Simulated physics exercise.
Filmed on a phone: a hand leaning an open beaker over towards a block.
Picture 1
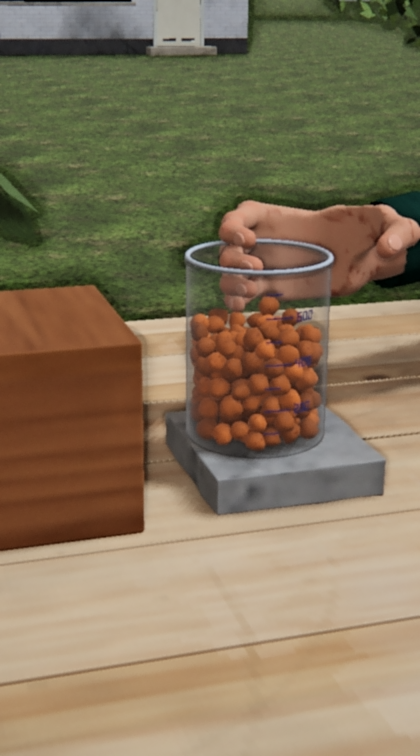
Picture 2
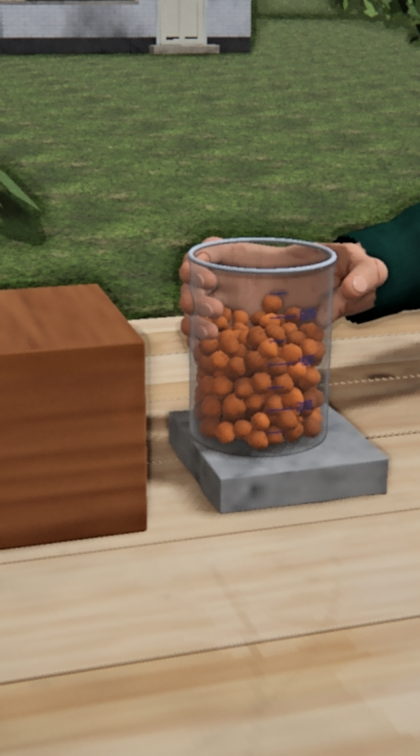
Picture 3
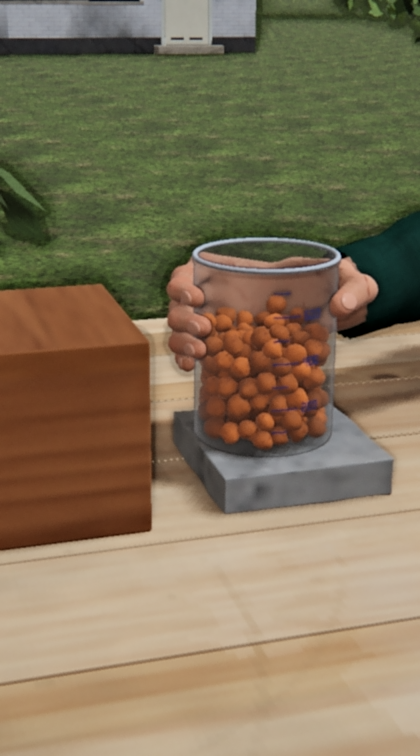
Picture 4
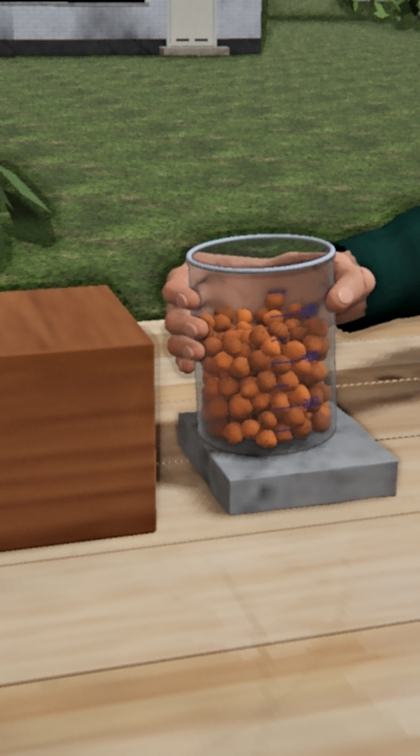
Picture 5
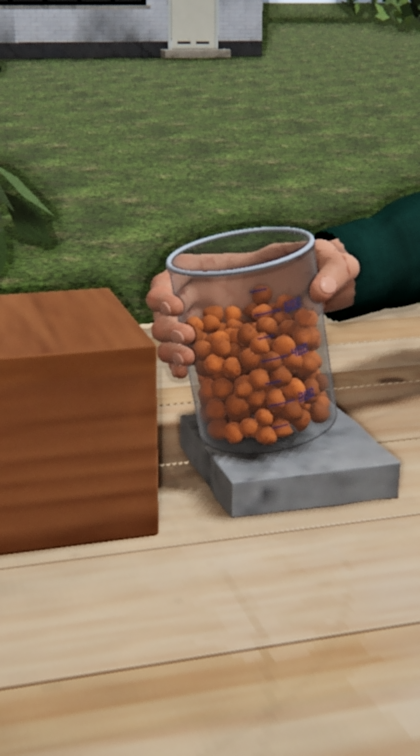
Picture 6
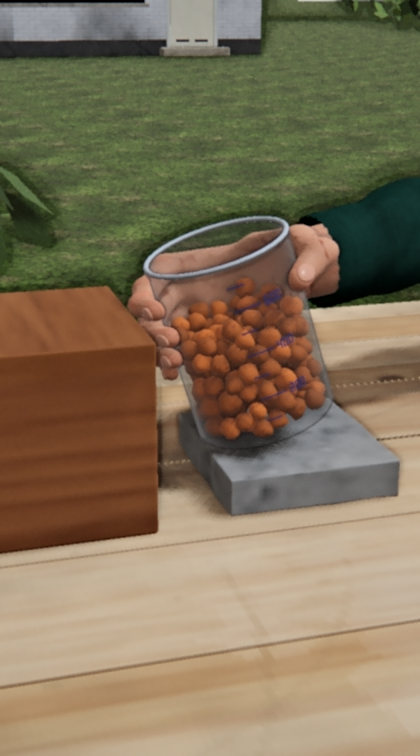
A clear open beaker, about two thirds full of small round orange pieces, stands on a grey slab on a pale plank table, seen from slightly above with grass and a house behind. A reddish-brown block sits at the left. A dark-green-sleeved hand closes around the beaker from behind and leans it leftwards towards the block, while the view shifts slightly.
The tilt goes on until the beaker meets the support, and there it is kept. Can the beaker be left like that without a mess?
What is in the beaker does not come out.
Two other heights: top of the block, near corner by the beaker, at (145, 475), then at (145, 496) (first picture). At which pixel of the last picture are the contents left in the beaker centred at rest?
Around (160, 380) in the first try, (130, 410) in the second.
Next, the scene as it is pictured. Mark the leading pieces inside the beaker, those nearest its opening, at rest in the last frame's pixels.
Near (184, 316).
Then, 0.21 s later than the last frame, the beaker leans 25°; everything is still inside.
Then, 0.39 s later than the last frame, the beaker rests on the block at 26°; everything is still inside.
When it is over, the beaker rests on the block at 26°; everything is still inside.
